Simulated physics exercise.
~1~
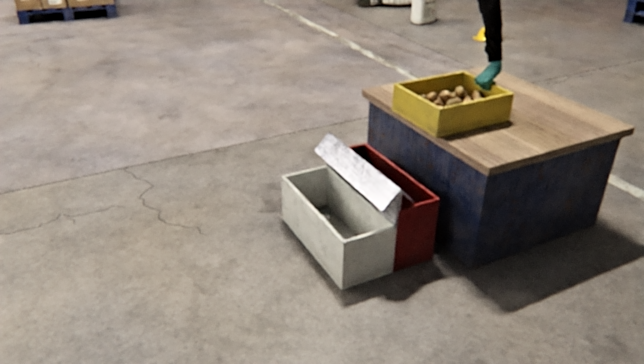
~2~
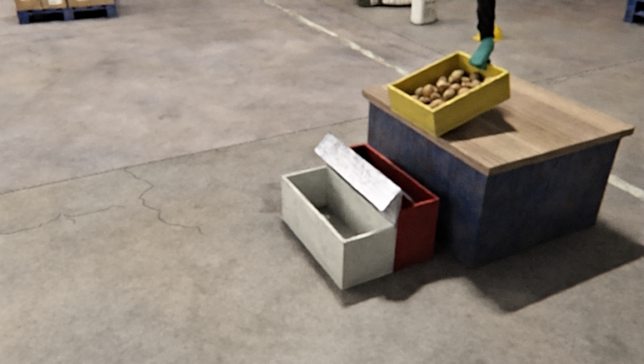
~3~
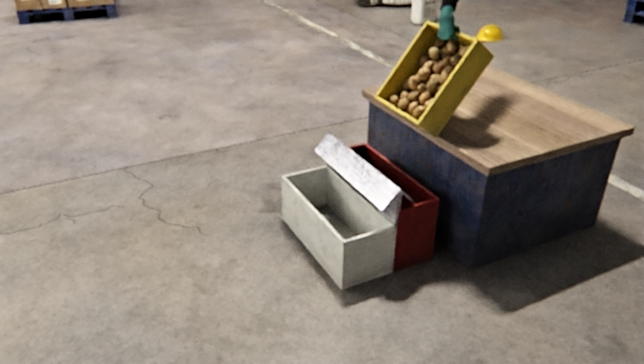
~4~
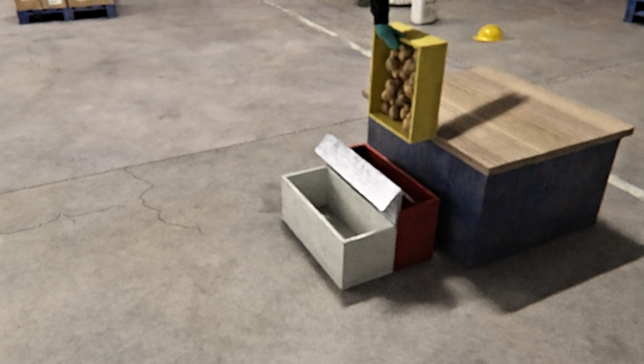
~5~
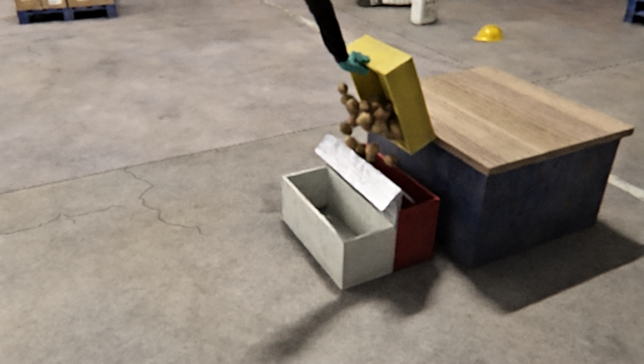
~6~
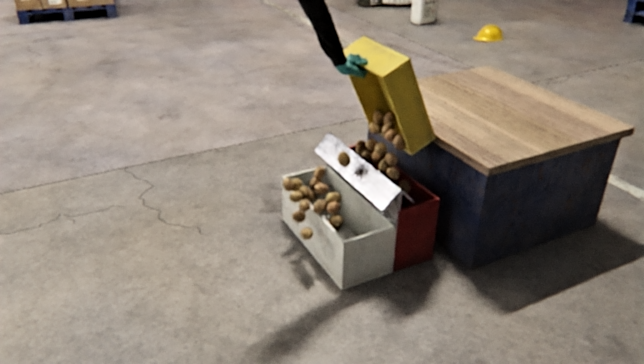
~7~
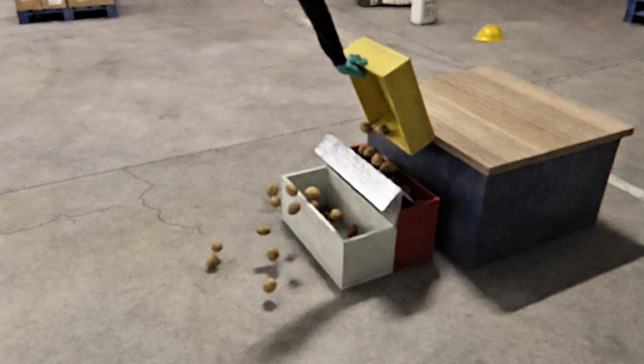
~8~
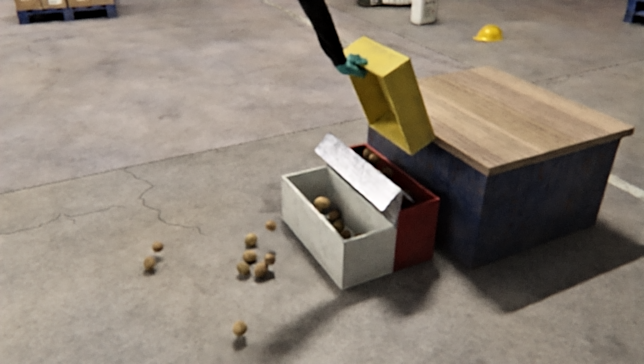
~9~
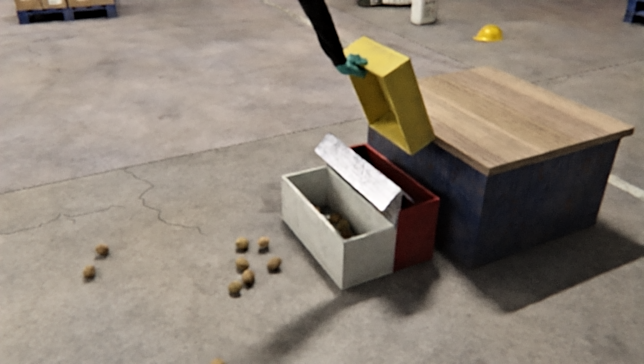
A gloved hand tips potatoes from a yellow crate into two boxes, some scattering across the floor.
